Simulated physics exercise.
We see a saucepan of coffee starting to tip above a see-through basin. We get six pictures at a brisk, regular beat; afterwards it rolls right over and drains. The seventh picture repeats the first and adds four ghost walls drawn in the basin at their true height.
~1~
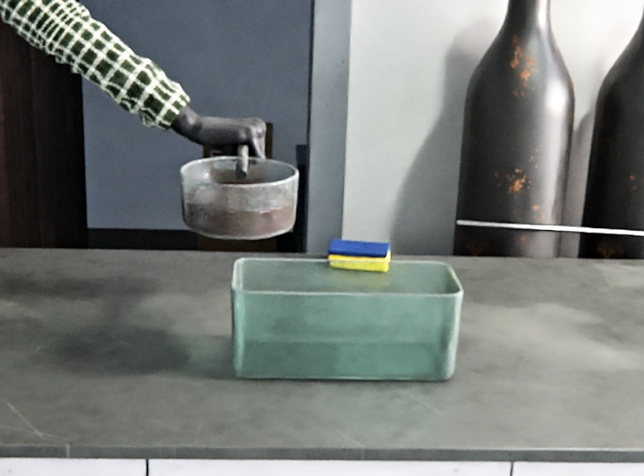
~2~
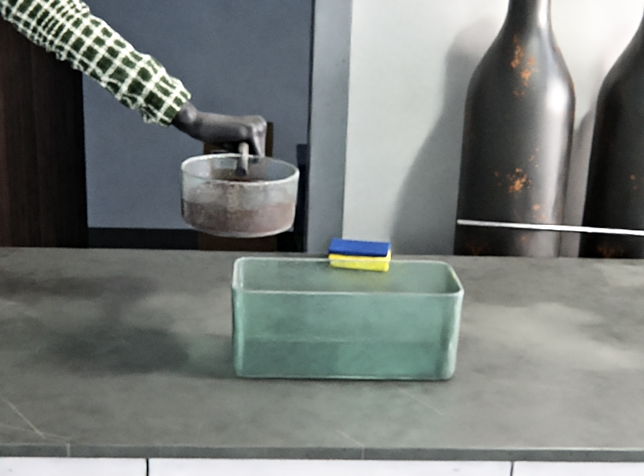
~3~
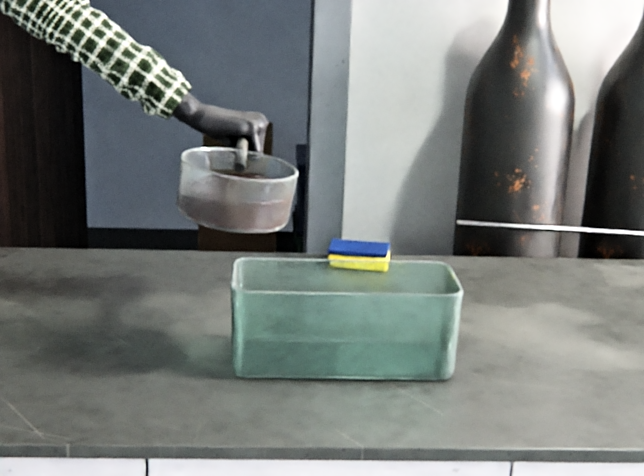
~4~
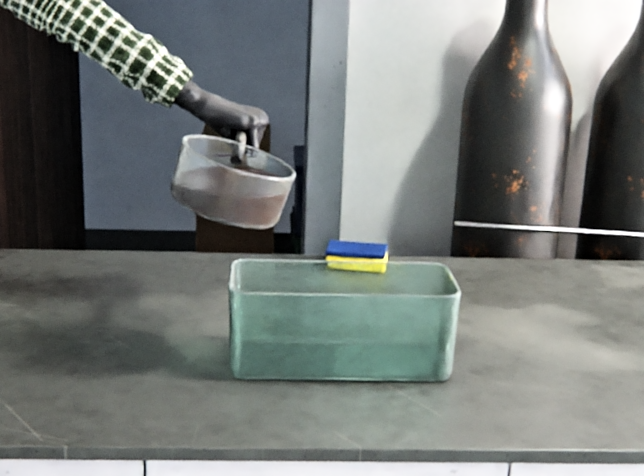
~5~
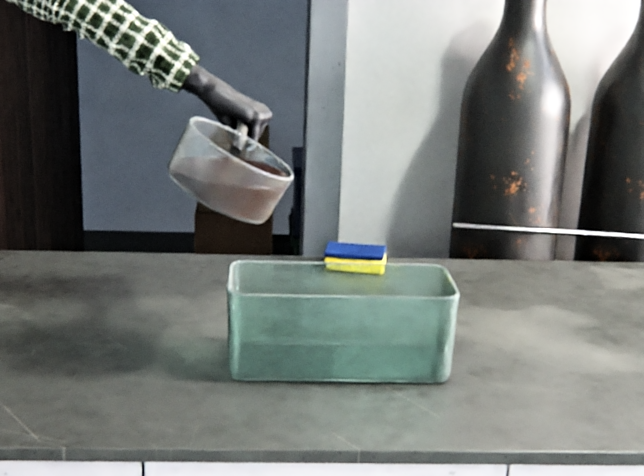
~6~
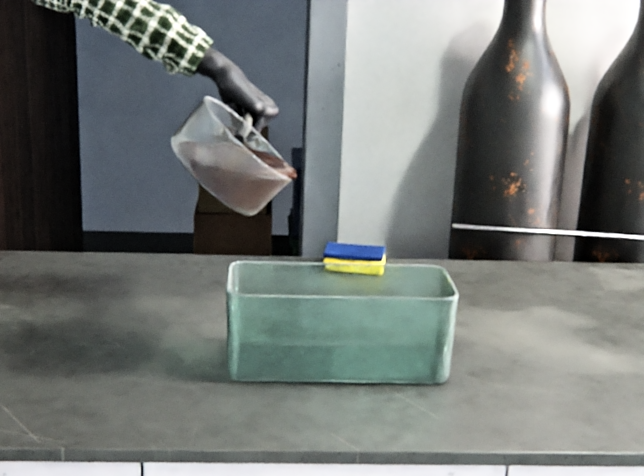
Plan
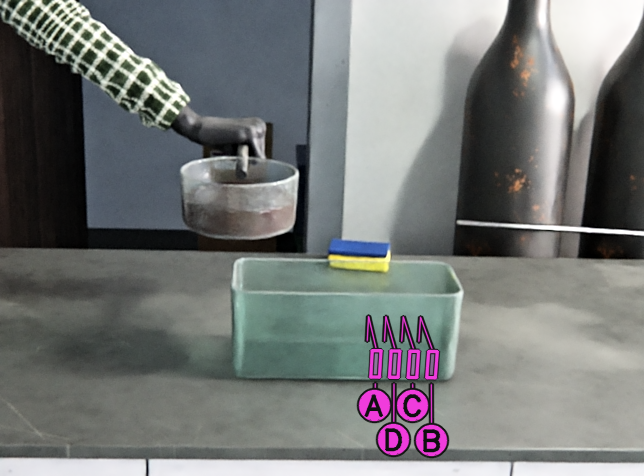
Gloved hand in a checked sleeve tilting a clear pan of brown liquid rightward above a see-through basin, liquid reaching the lip.
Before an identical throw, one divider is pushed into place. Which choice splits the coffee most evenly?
Take A.
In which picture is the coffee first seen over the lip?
In picture 6.
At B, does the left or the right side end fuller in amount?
The left one.
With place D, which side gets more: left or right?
The left side.
On the marked copy, A at (375, 383); B at (431, 384); C at (412, 383); D at (394, 383).
If A is chosen, about 48 % ends left of the wall and 50 % right of it.
If B is chosen, about 85 % ends left of the wall and 11 % right of it; 4 % is lost outside.
If C is chosen, about 90 % ends left of the wall and 7 % right of it; 3 % is lost outside.
If D is chosen, about 77 % ends left of the wall and 19 % right of it; 3 % is lost outside.
